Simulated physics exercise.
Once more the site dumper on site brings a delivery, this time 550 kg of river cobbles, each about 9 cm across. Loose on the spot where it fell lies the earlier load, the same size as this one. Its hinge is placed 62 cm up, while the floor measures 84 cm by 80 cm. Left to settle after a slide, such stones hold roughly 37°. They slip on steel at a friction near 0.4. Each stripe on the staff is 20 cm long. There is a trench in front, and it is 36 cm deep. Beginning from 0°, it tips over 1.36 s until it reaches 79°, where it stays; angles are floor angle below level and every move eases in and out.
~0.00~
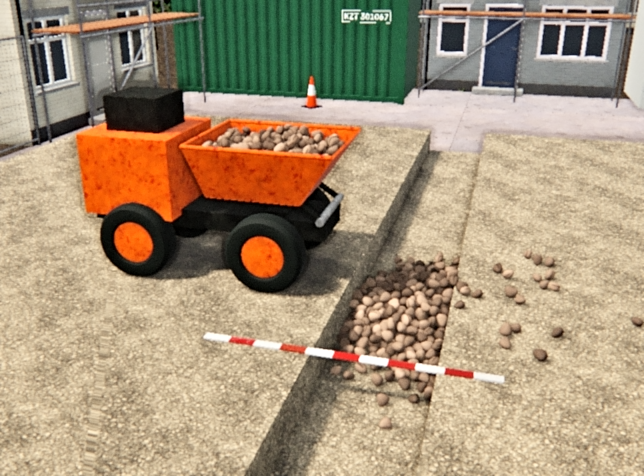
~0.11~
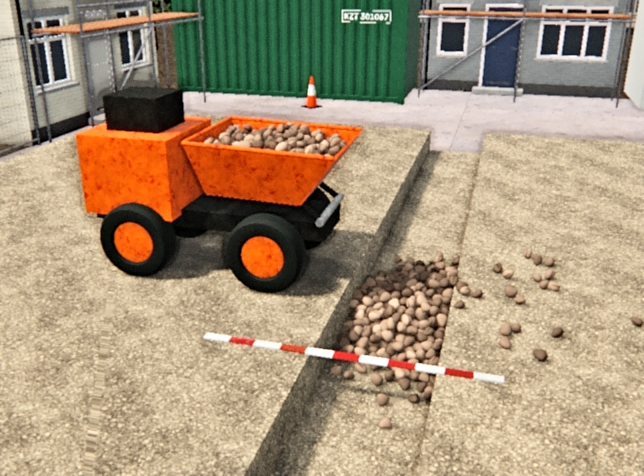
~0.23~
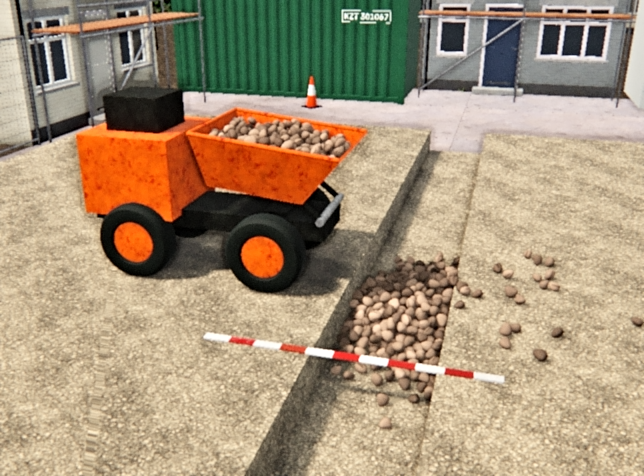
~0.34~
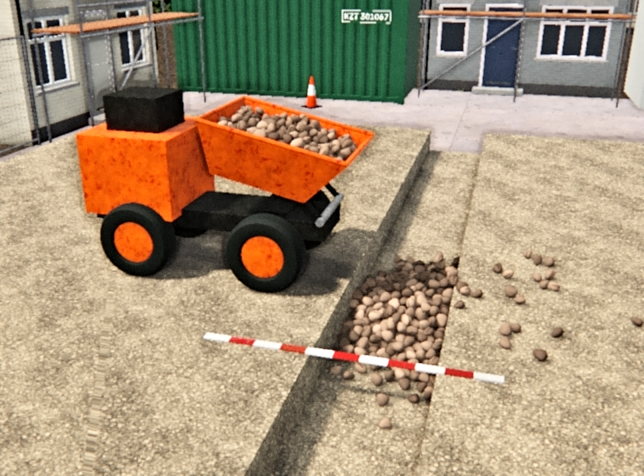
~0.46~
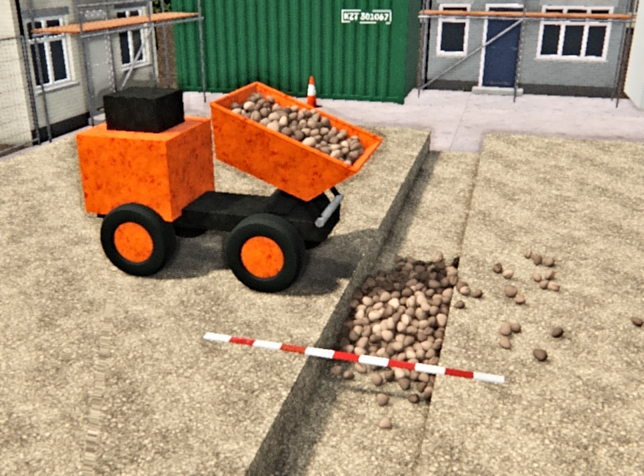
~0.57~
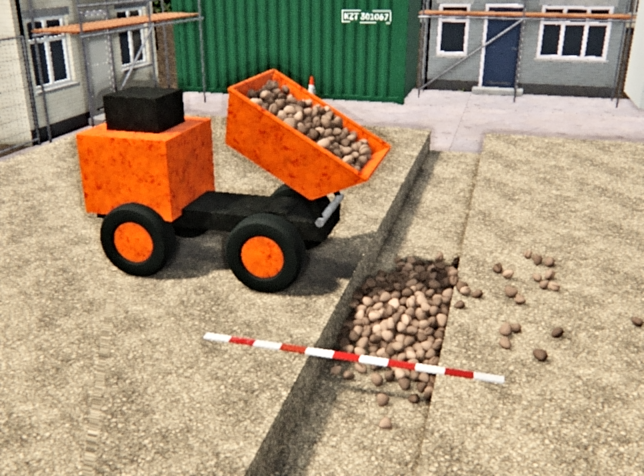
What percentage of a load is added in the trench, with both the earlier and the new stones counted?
51 %.
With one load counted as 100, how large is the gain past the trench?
My estimate is about 50 per cent of a load.
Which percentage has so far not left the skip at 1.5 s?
That works out to about 55 %.
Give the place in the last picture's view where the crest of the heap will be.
Around (458, 269).
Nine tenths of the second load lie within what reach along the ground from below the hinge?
About 180 cm.
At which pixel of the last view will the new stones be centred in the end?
Centre: Approx. (454, 284).
After 1.0 s the floor is at 67°; in per cent of one load, 100 in the skip, 97 in the trench, 4 past the trench; the foremost stones are at (557, 286).
After 1.5 s the floor is at 79°; in per cent of one load, 53 in the skip, 127 in the trench, 20 past the trench; the foremost stones are at (557, 286).
After 1.8 s the floor is at 79°; in per cent of one load, 19 in the skip, 137 in the trench, 44 past the trench; the foremost stones are at (593, 298).
After 4.5 s the floor is at 79°; in per cent of one load, 0 in the skip, 147 in the trench, 53 past the trench; the foremost stones are past the picture's edge. Net gain in the trench, 51.
